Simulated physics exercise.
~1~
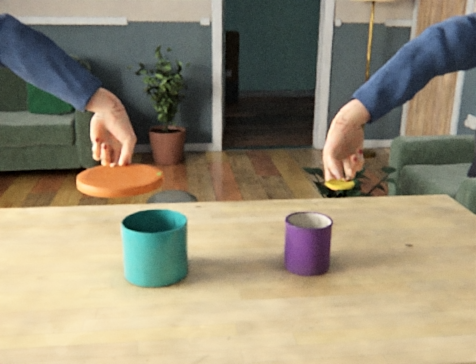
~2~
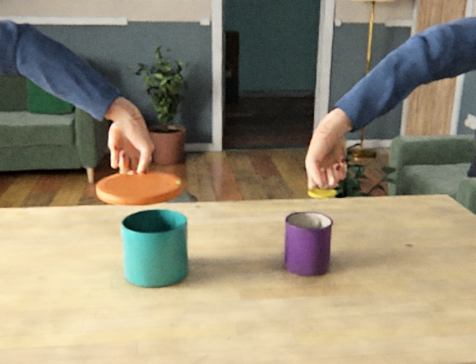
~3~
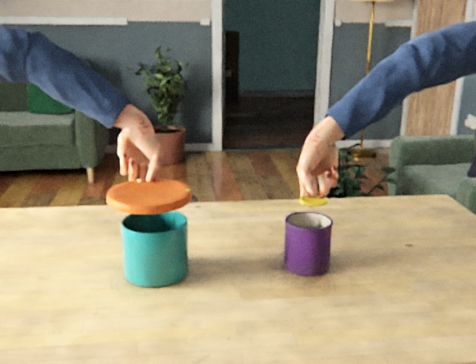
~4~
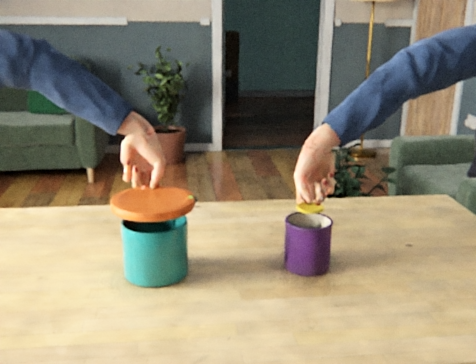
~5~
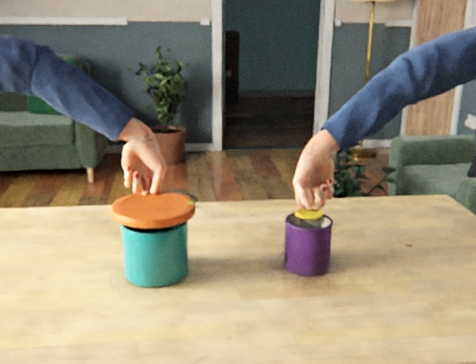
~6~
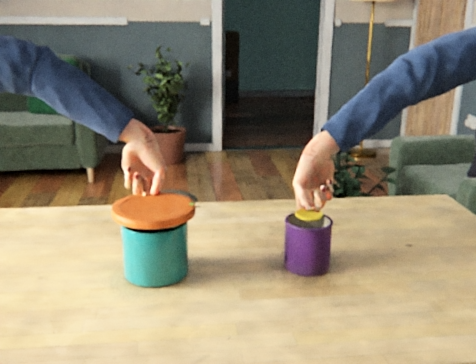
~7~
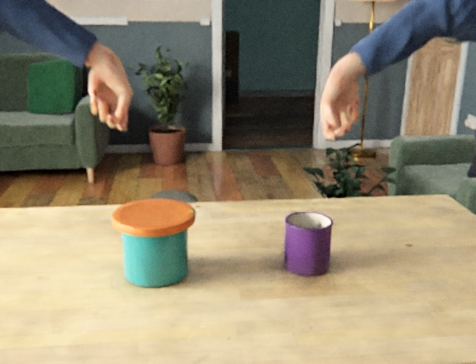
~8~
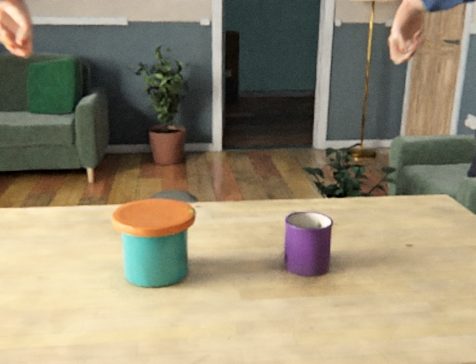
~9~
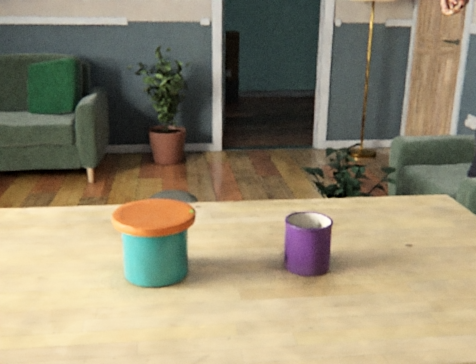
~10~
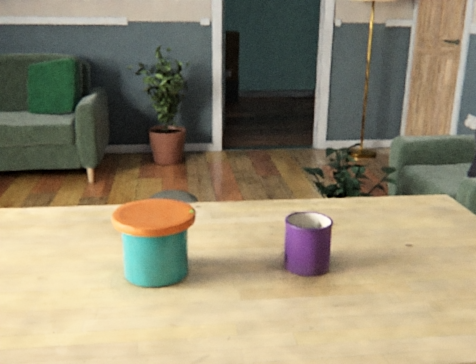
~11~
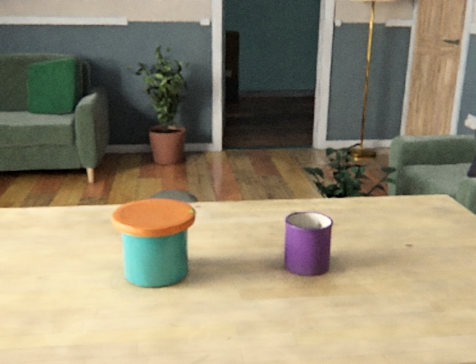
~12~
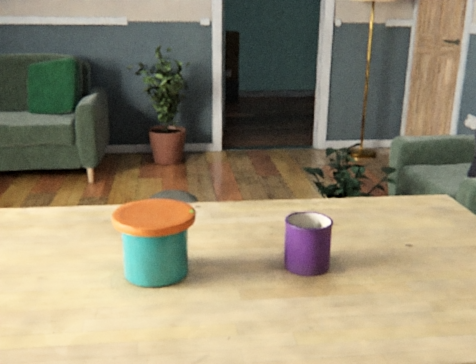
On a wooden table, two hands release lids; orange covers the teal pot, yellow drops inside purple.
